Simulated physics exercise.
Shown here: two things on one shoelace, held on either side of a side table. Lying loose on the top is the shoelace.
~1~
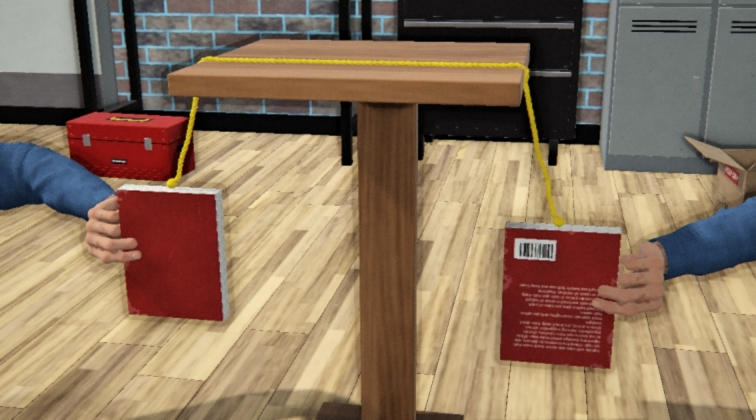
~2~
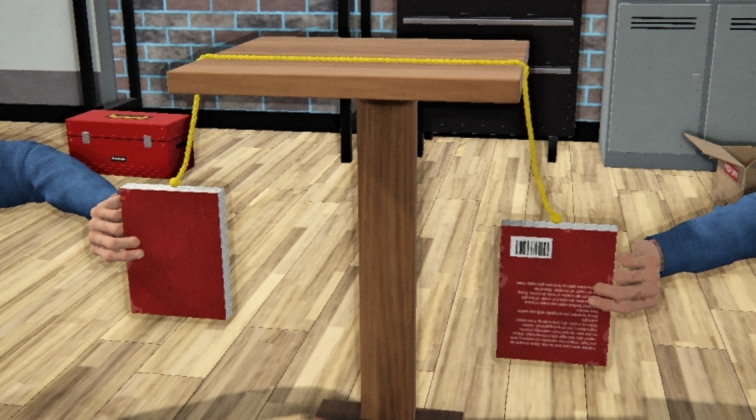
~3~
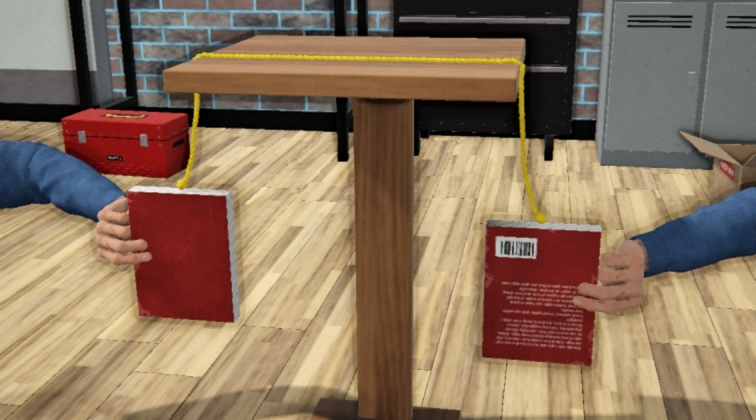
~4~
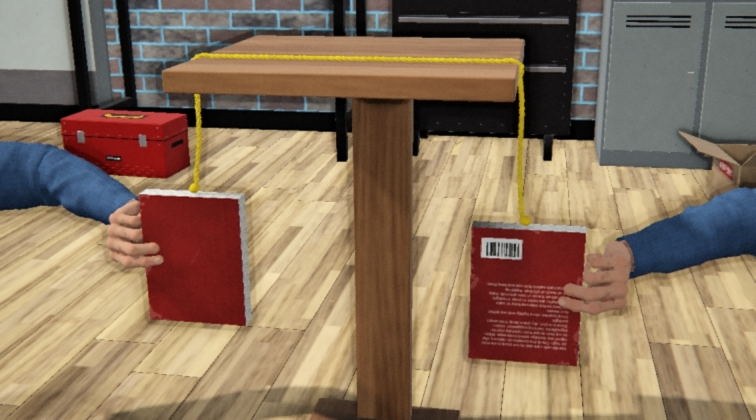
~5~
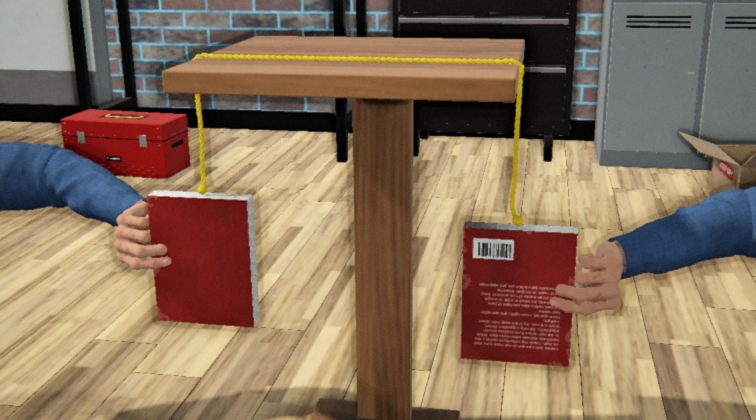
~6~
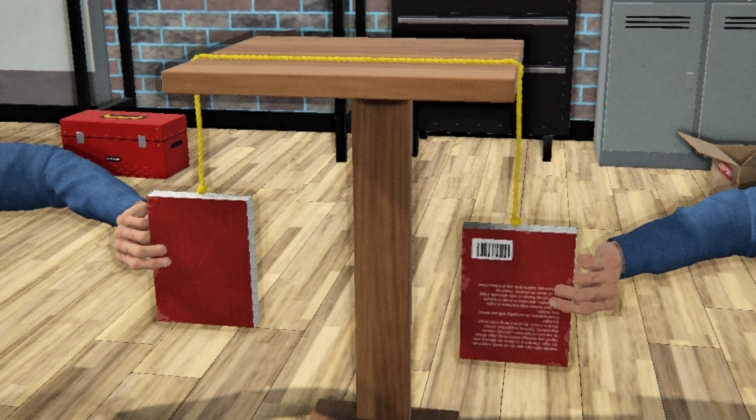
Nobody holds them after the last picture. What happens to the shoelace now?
The shoelace remains at rest.
Then, 0.50 s after the last picture, left book hanging as before near (213, 262); right book hanging as before near (507, 298).
Then, 1.30 s after the last picture, left book hanging as before near (206, 262); right book hanging as before near (515, 299).
At rest, left book hanging as before near (212, 263); right book hanging as before near (506, 298). The shoelace stays as it is.
